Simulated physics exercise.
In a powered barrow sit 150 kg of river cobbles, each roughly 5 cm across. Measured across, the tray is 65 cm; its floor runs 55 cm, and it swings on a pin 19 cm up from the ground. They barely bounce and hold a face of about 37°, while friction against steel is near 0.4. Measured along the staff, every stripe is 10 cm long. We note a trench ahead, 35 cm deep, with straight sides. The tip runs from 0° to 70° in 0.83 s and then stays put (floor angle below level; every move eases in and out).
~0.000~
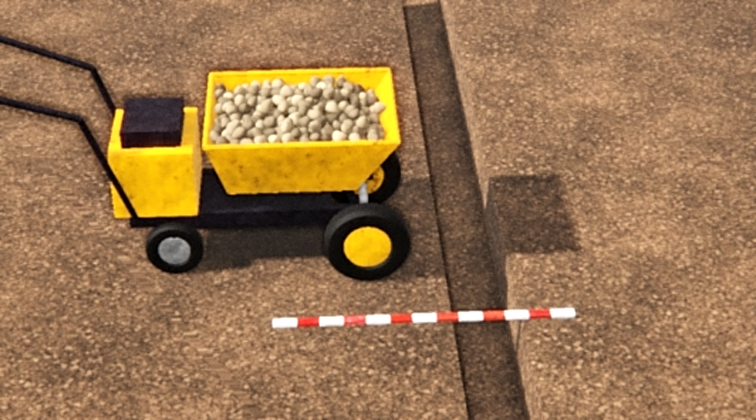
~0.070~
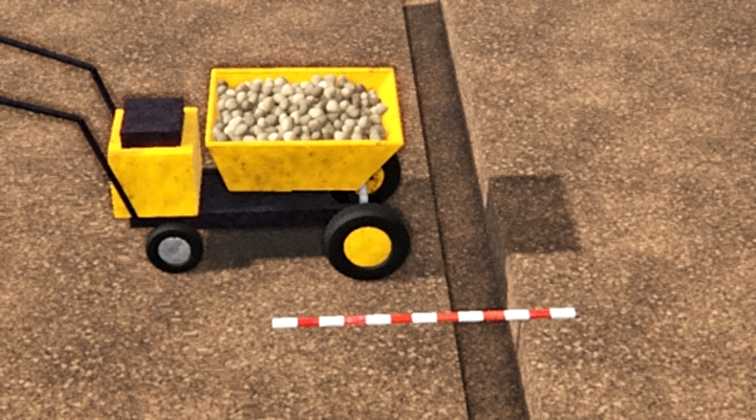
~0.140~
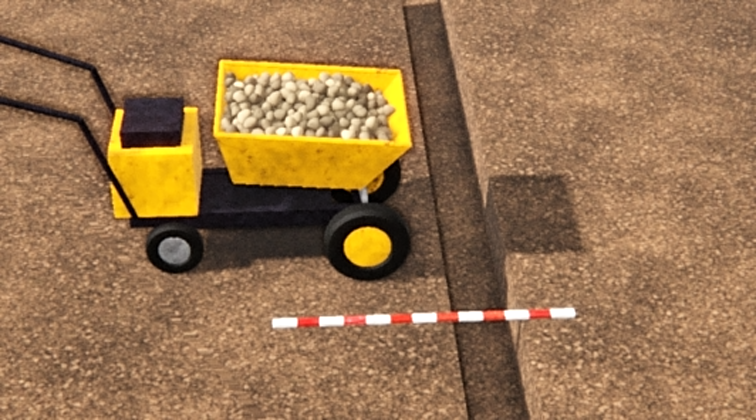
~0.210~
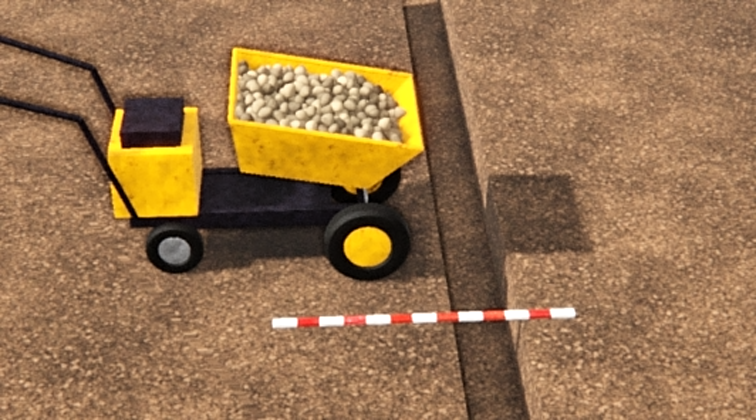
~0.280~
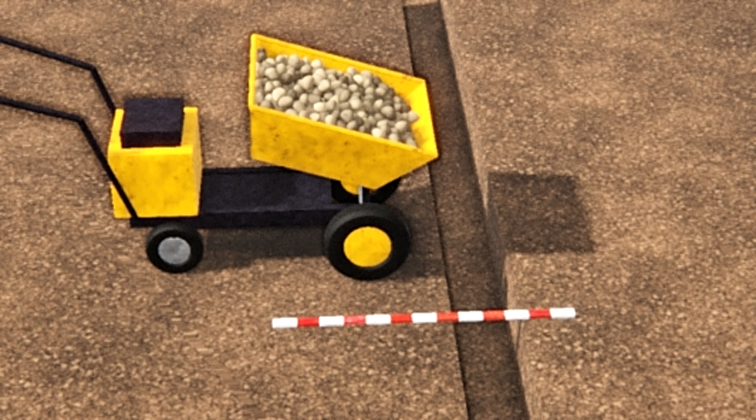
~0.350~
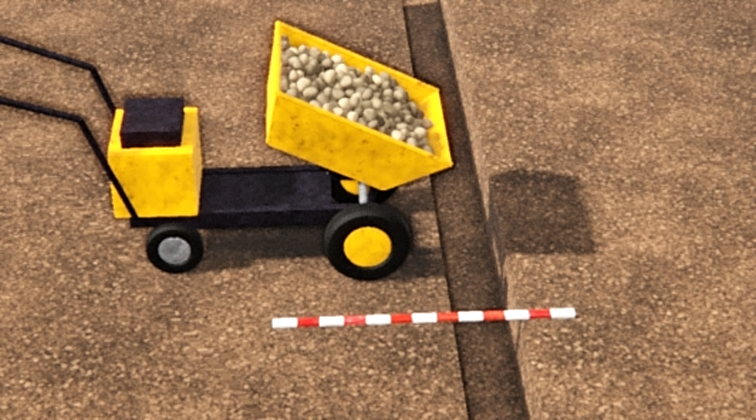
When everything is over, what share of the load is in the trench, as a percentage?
Close to 34 in a hundred.
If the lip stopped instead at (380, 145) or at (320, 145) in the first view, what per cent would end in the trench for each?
It comes to about 50 and 90 in a hundred.
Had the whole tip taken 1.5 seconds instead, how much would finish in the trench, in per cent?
Something close to 45 per cent.
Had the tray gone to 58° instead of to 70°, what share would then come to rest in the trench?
Expect roughly 20 per cent.
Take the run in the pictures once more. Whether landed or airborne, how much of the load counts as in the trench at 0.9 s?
About 5%.
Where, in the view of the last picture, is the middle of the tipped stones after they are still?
Around (541, 234).
After 0.6 s the floor is at 59°; 100 % in the tray; the foremost stones are at (487, 180).
After 0.9 s the floor is at 70°; 61 % in the tray, 3 % in the trench, 36 % past the trench; the foremost stones are at (580, 228).
After 1.3 s the floor is at 70°; 26 % in the tray, 7 % in the trench, 67 % past the trench; the foremost stones are at (731, 238).
After 3.2 s the floor is at 70°; 0 % in the tray, 34 % in the trench, 66 % past the trench; the foremost stones are past the picture's edge.
